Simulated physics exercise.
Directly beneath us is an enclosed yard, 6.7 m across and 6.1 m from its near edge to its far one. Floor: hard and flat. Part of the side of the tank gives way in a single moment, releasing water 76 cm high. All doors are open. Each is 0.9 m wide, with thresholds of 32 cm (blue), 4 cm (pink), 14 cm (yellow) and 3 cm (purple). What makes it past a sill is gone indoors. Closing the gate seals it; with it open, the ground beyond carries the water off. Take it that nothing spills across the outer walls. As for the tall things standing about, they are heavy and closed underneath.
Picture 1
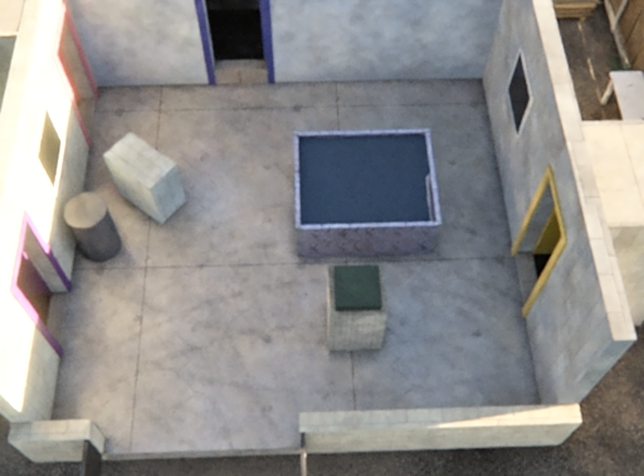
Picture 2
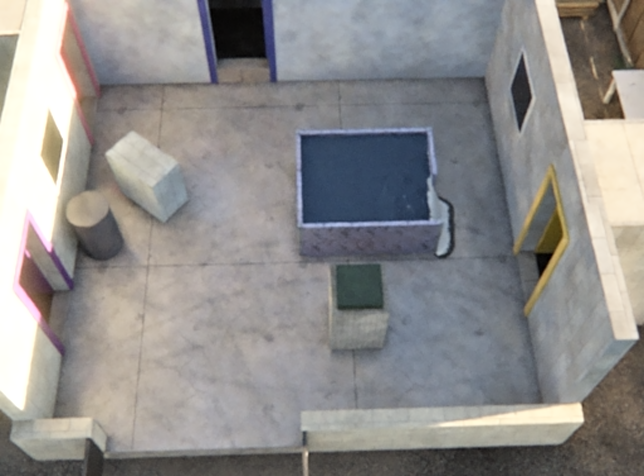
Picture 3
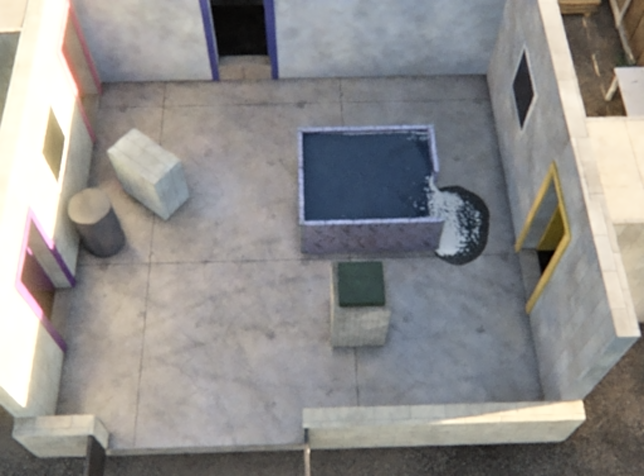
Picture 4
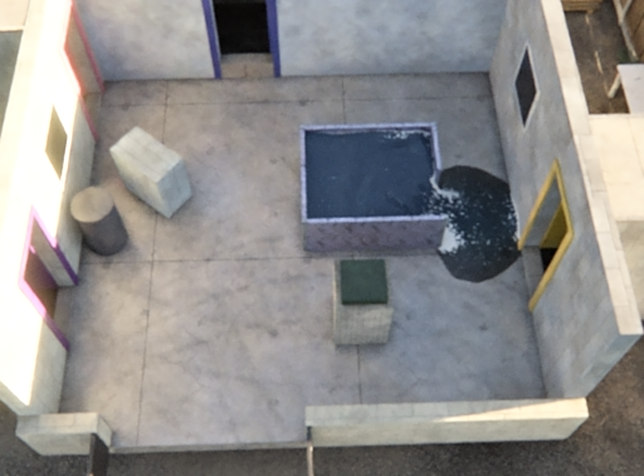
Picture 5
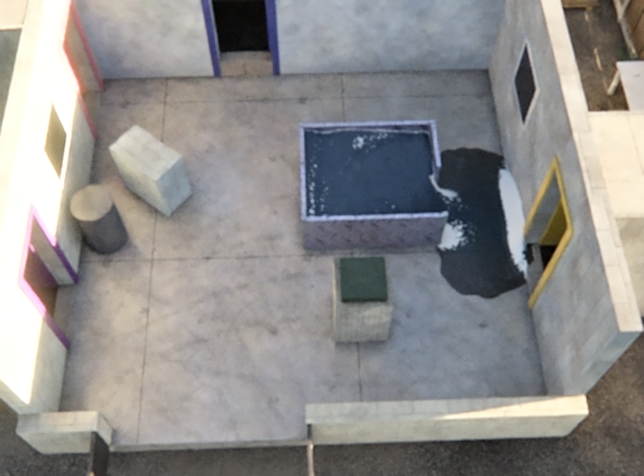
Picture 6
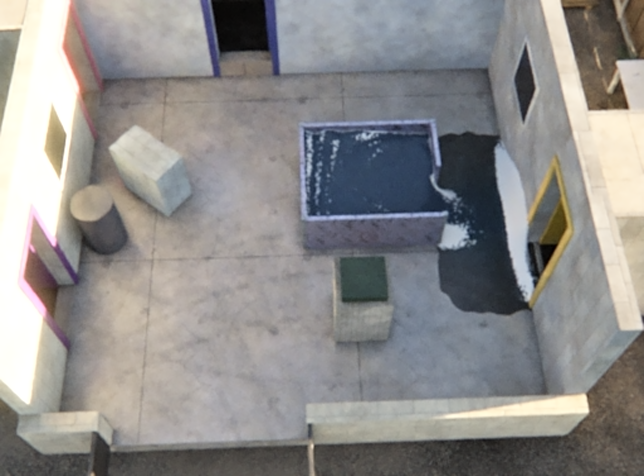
Dark water burst through the right side of a purple-edged tank in a walled yard, spread across the floor to the wall by the yellow-framed doorway, and widened along it in both directions.
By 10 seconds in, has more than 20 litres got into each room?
Blue door: Within the limit, pink door: Past the limit, yellow door: Past the limit, purple door: Past the limit.
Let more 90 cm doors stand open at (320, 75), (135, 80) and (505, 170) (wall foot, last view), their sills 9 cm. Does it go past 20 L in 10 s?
Well, the first is on the low side, the second is on the low side, and the third is on the high side.
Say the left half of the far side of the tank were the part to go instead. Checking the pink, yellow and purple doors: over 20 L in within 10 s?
Note: Pink beyond the mark, yellow short of the mark, purple short of the mark.
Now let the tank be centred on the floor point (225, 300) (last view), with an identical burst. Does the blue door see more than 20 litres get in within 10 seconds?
Against that limit: Blue not over.
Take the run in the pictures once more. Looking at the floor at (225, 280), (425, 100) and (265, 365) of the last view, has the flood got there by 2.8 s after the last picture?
Well, the first is untouched by it, the next drenched, the last drenched.
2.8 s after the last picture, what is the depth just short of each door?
Centimetres: Blue 3 / pink 0 / yellow 20 / purple 0.
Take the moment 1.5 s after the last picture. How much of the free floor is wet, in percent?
About 25 per cent.
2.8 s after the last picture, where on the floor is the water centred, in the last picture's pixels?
Around (402, 221) in the last picture.
Then, 0.7 s after the last picture water covers 15 % of the floor and is deepest (50 cm) near (505, 218); blue door not reached, pink door not reached, yellow door 31 cm at the sill, 36 L in, purple door not reached.
Then, 1.5 s after the last picture water covers 25 % of the floor and is deepest (39 cm) near (505, 218); blue door not reached, pink door not reached, yellow door 26 cm at the sill, 100 L in, purple door not reached.
Then, 2.8 s after the last picture water covers 45 % of the floor and is deepest (29 cm) near (505, 218); blue door 3 cm at the sill, 0 L in, pink door not reached, yellow door 20 cm at the sill, 141 L in, purple door not reached.
Then, 5.3 s after the last picture water covers 85 % of the floor and is deepest (17 cm) near (507, 228); blue door 4 cm at the sill, 0 L in, pink door 9 cm at the sill, 17 L in, yellow door 12 cm at the sill, 159 L in, purple door 8 cm at the sill, 16 L in.
Then, 9.3 s after the last picture water covers 95 % of the floor and is deepest (10 cm) near (507, 228); blue door 2 cm at the sill, 0 L in, pink door 7 cm at the sill, 72 L in, yellow door 7 cm at the sill, 159 L in, purple door 7 cm at the sill, 66 L in.
